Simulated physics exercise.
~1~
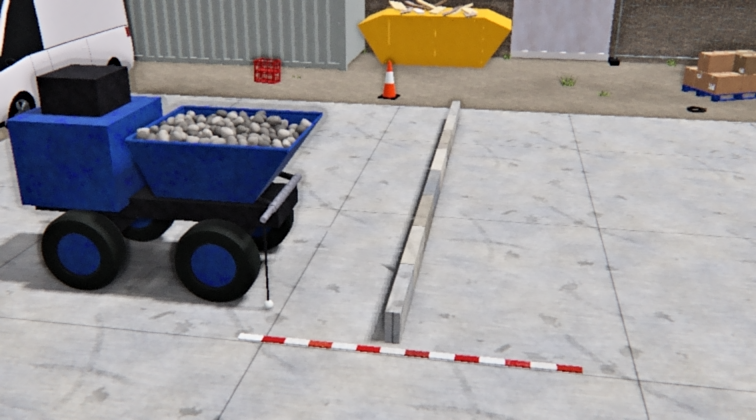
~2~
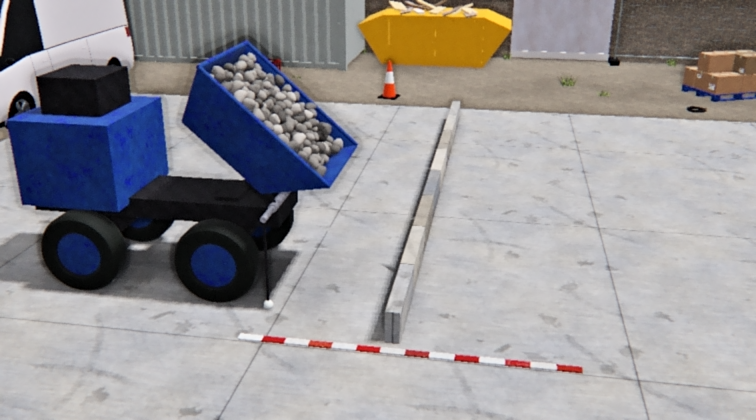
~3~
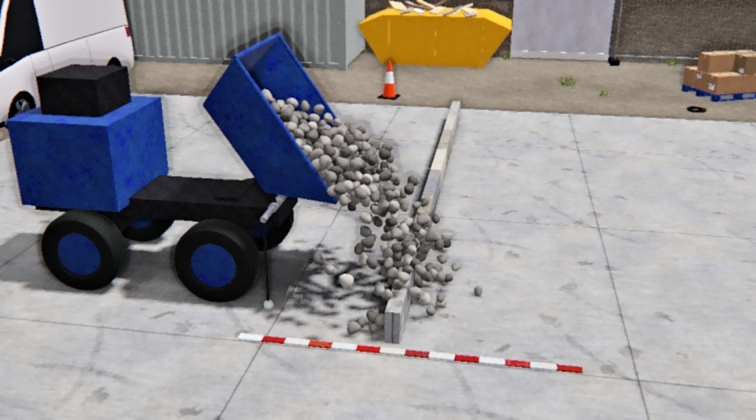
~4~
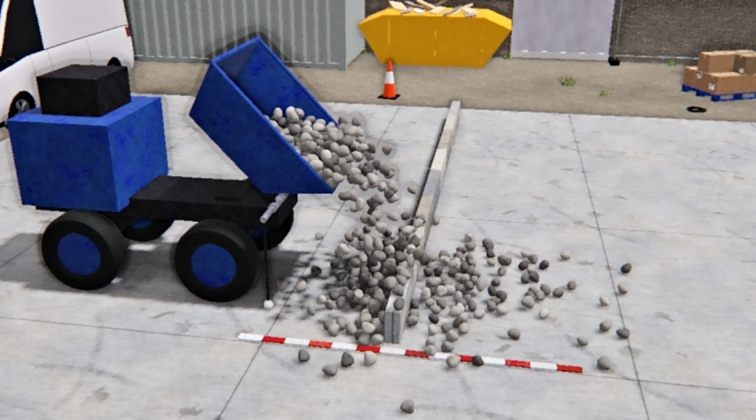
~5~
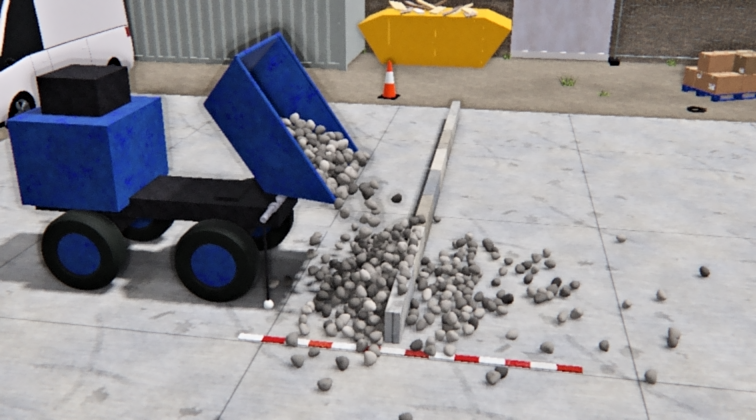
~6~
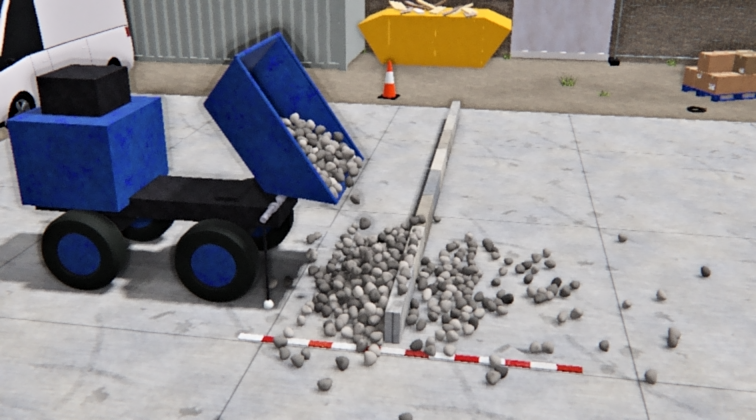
A small blue dumper tipped its load of grey stones toward a low kerb, jerking its skip back and forth as they poured out, and ended with some stones still in the raised skip, a heap before the kerb and others scattered beyond it.
